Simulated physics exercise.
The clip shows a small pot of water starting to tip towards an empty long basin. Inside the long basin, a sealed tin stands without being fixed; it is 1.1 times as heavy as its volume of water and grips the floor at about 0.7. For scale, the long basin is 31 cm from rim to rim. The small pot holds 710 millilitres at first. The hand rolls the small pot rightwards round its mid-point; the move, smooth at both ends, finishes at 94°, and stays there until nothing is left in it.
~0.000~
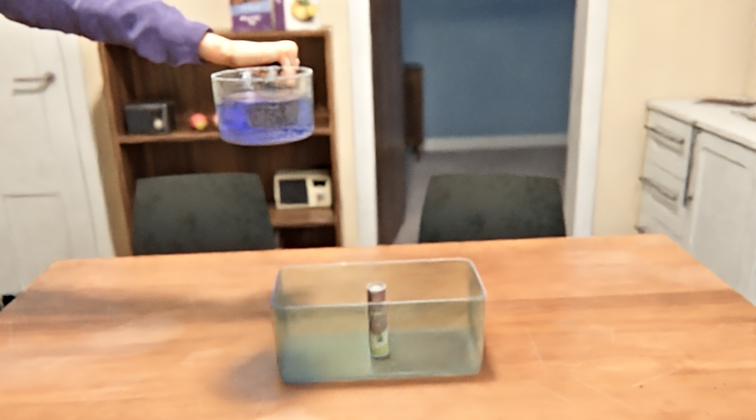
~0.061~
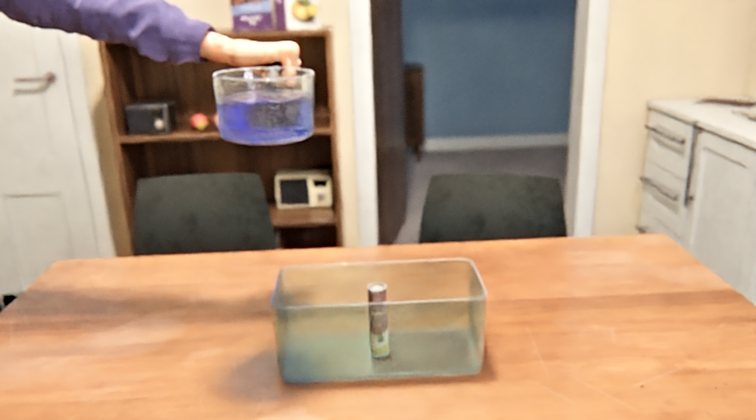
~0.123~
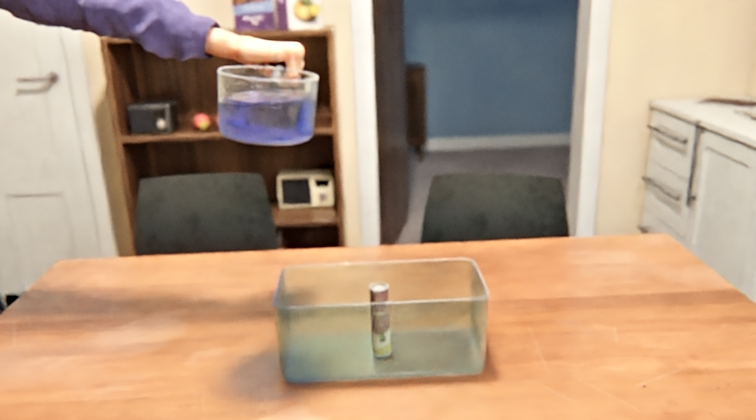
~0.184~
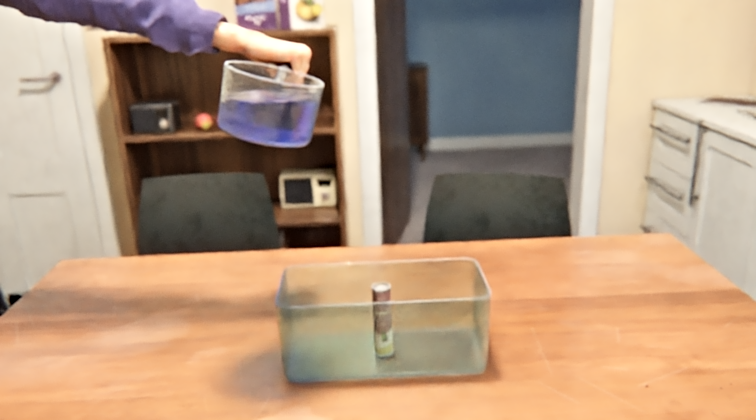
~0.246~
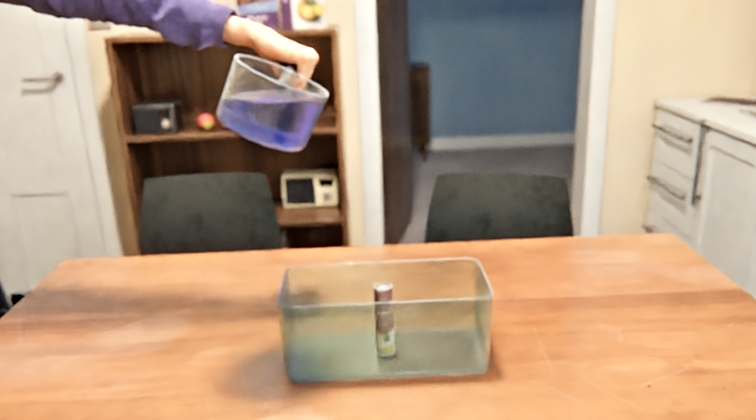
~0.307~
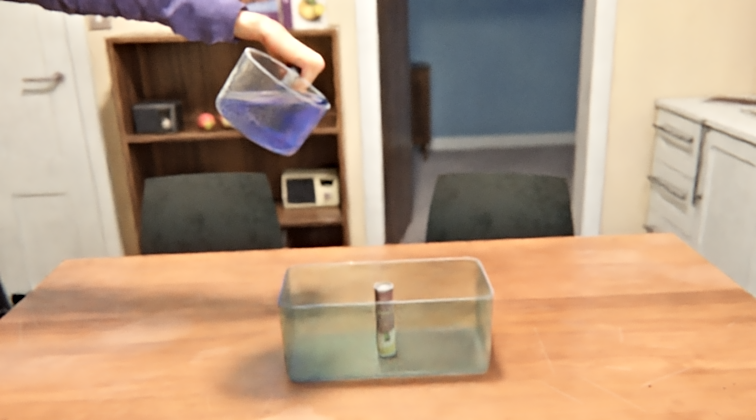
A hand in a purple sleeve holds a small clear pot of blue-violet water at upper left, above a wooden table in a kitchen seen from the front, slightly above. A long greenish see-through basin with a small upright tin inside sits on the table, before dark chairs, brown shelves and a blue-walled doorway. The hand slowly, then more quickly, rolls the pot rightwards into a clear lean, its water shifting towards the right rim, while the view drifts very slightly.
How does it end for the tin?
It will not come down.
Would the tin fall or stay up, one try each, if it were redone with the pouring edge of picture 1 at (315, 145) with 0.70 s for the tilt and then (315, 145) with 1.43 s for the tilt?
Try 1: Tipped over; try 2: Still standing.
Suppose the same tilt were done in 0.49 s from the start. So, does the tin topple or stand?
Well, the tin simply holds firm.
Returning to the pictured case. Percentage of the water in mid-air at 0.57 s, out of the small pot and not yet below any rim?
Close to 50 in a hundred.
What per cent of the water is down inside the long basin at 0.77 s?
I reckon close to 54 per cent.
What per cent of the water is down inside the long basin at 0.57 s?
Around 3%.
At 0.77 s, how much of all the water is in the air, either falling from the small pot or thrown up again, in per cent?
Airborne fraction: Approx. 28 %.
Then, 0.57 s in, the tilt is 87° and 48 per cent is still to pour; the tin stands where it began.
Then, 0.77 s in, the tilt is 94° and 18 per cent is still to pour; the tin stands where it began.
Then, 0.98 s in, the tilt is 94° and 6 per cent is still to pour; the tin stands where it began.
Then, 1.20 s in, the tilt is 94° and 2 per cent is still to pour; the tin stands where it began.
Finally, the tin stands where it began.
